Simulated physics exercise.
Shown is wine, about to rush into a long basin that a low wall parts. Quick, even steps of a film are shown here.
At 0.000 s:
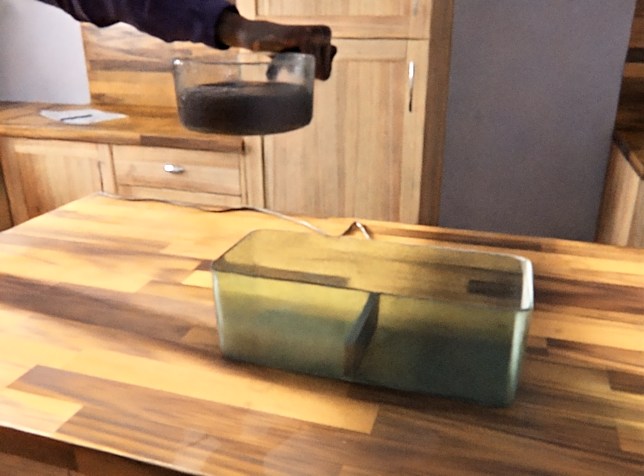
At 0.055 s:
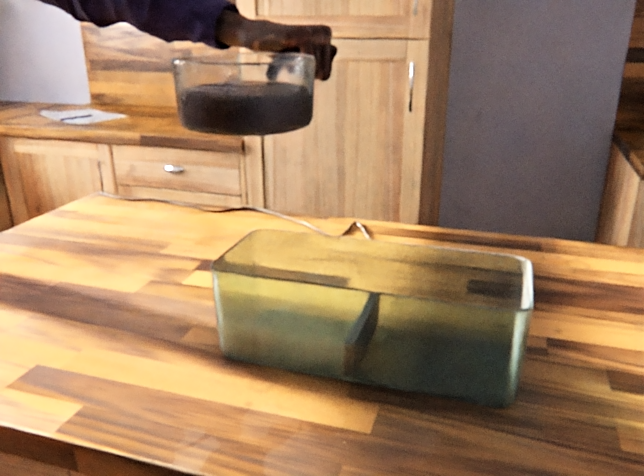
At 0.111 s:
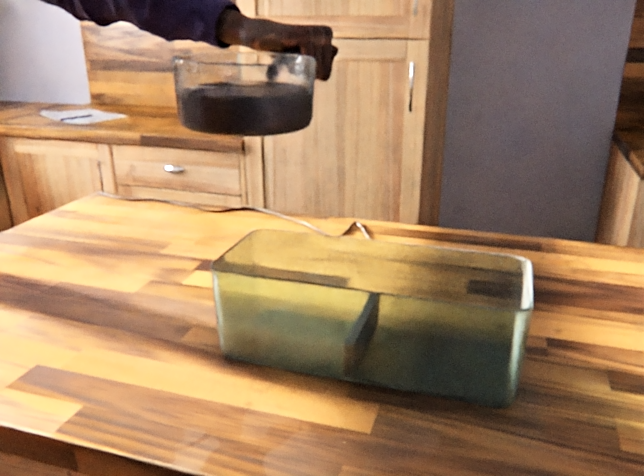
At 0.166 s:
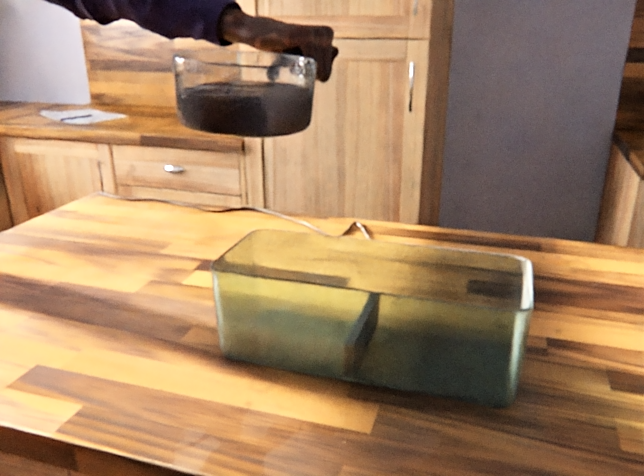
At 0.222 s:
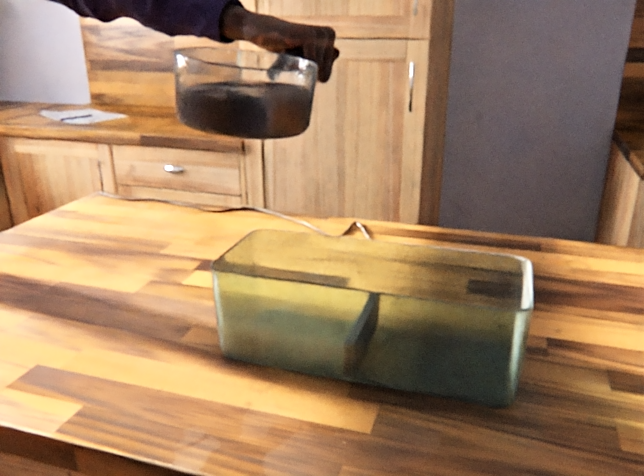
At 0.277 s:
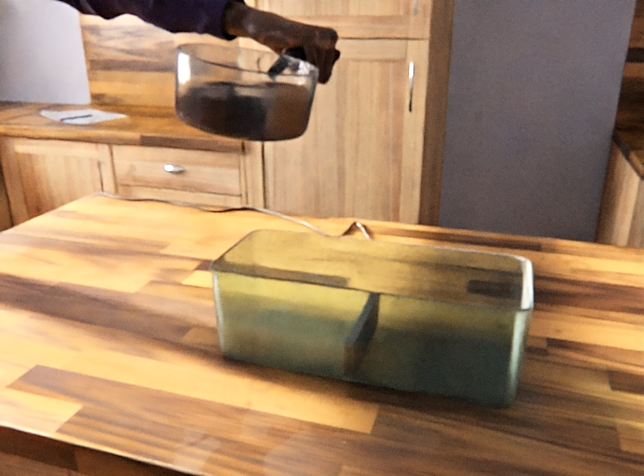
A hand held a clear glass bowl of dark wine above and behind a long, divided glass basin on a wooden counter, keeping it level at first, then slowly tilted it slightly to the right.
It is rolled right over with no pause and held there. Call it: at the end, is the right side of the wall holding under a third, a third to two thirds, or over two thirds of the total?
The right side holds a third to two thirds of the total.
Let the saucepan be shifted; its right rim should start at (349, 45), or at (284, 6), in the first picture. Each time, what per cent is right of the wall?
Roughly 90 % the first time and roughly 30 % the second.
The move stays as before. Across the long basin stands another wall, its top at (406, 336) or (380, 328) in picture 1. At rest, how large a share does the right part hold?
About 10 and 30 per cent.
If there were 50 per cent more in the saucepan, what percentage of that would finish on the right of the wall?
65 per cent.
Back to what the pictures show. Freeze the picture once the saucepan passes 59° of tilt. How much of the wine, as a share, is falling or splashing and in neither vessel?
That works out near 25 percent.
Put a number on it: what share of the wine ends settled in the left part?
50 %.
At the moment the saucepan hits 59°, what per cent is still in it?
Roughly 70 %.
A moment on, the saucepan is tipped part way and 72 per cent is still to pour, 2 is left of the wall and 0 right of it.
Next, the saucepan is tipped on its side and 19 per cent is still to pour, 18 is left of the wall and 45 right of it.
Then the saucepan is tipped on its side and 2 per cent is still to pour, 46 is left of the wall and 48 right of it.
Later the saucepan is tipped on its side and 0 per cent is still to pour, 49 is left of the wall and 49 right of it.
At rest 50 per cent lies left of the wall, 49 right of it and 1 outside.
